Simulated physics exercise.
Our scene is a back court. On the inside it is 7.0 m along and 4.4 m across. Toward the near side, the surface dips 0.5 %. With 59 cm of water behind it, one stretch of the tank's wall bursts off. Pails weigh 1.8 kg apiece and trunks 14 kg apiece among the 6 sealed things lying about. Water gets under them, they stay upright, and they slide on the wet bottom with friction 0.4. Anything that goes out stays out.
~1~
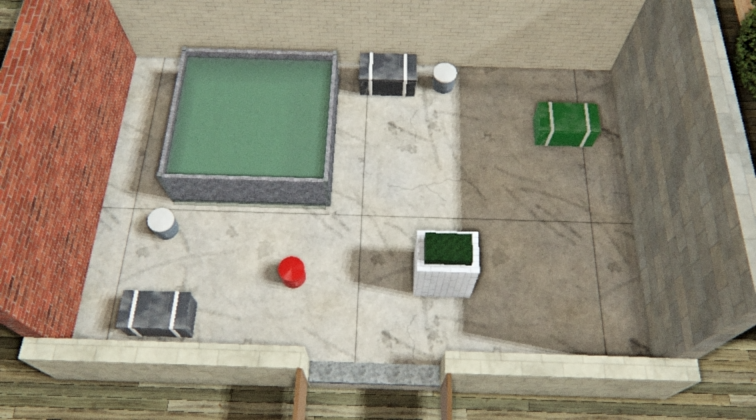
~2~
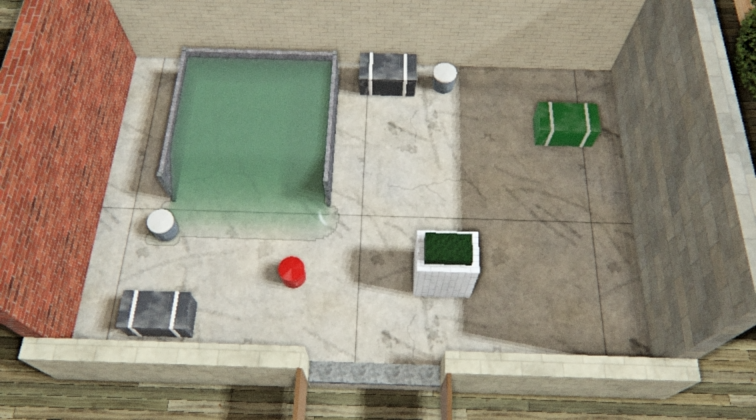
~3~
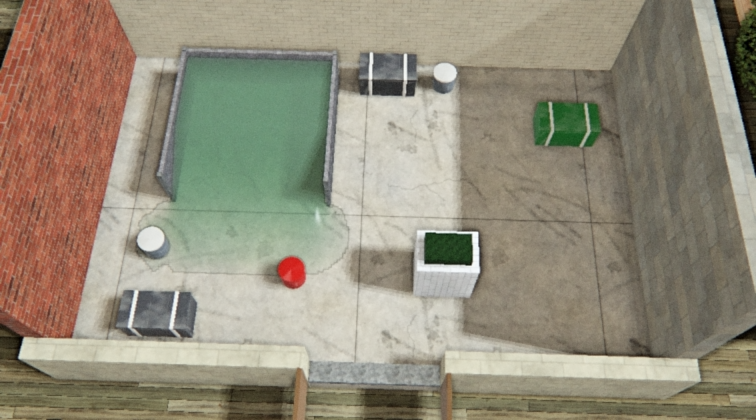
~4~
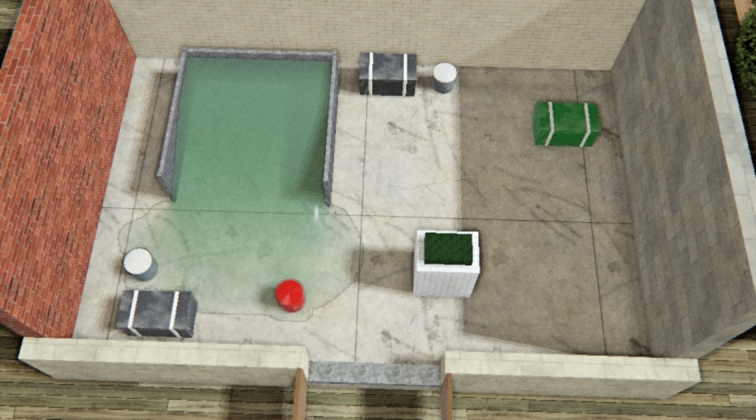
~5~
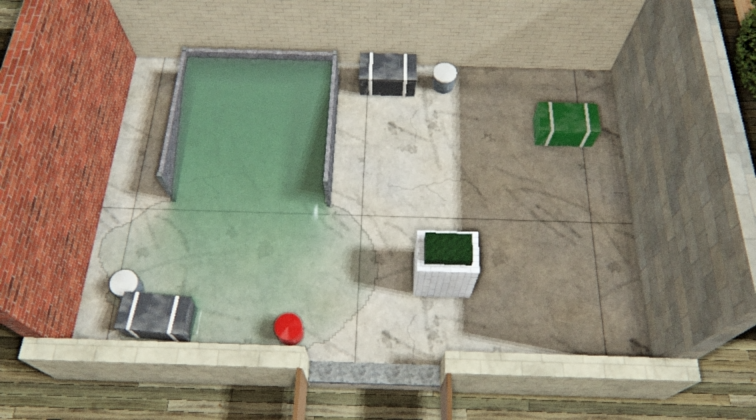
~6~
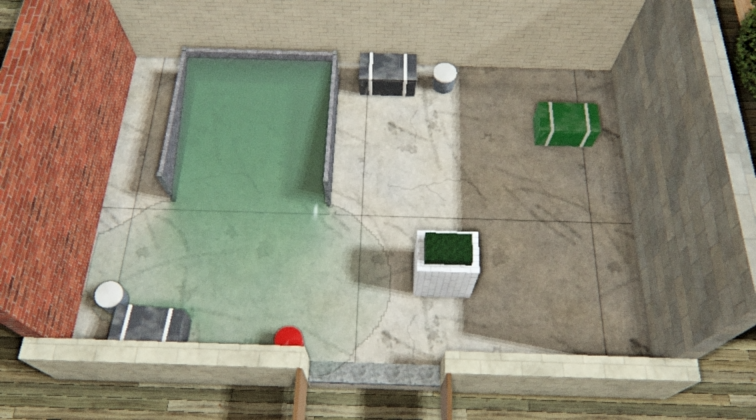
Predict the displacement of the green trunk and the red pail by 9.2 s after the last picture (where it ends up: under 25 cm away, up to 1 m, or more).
Green trunk moves a bit, red pail goes a long way.
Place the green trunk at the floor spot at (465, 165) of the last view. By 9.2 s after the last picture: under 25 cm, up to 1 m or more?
What happens is that it drifts a modest way.
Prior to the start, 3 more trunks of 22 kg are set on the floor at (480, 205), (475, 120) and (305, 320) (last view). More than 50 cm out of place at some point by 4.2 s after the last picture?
Answers, first to last: Not exceeding, not exceeding, exceeding.
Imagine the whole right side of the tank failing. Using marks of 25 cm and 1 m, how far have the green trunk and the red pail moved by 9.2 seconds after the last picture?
Green trunk: Washed well away; red pail: Washed well away.
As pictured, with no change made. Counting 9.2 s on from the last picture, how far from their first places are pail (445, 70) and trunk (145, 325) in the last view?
First 140 cm, then 300 cm.
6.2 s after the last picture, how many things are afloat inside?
At that instant the tally stands at 5.
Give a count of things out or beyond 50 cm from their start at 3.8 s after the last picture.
Count: 3.
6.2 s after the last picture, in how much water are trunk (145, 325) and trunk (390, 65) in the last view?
Depth approx. 7 cm / 6 cm.
Then, 1.2 s after the last picture the green trunk is near (569, 117), 0.0 m from its start, aground; the red pail has gone out; 1 of 6 are out; 2 afloat.
Then, 3.8 s after the last picture the green trunk is near (569, 117), 0.0 m from its start, aground; the red pail has gone out; 1 of 6 are out; 2 afloat.
Then, 6.2 s after the last picture the green trunk is near (568, 92), 0.4 m from its start, afloat; the red pail has gone out; 1 of 6 are out; 5 afloat.
Then, 9.2 s after the last picture the green trunk is near (521, 113), 0.7 m from its start, afloat; the red pail has gone out; 1 of 6 are out; 5 afloat.
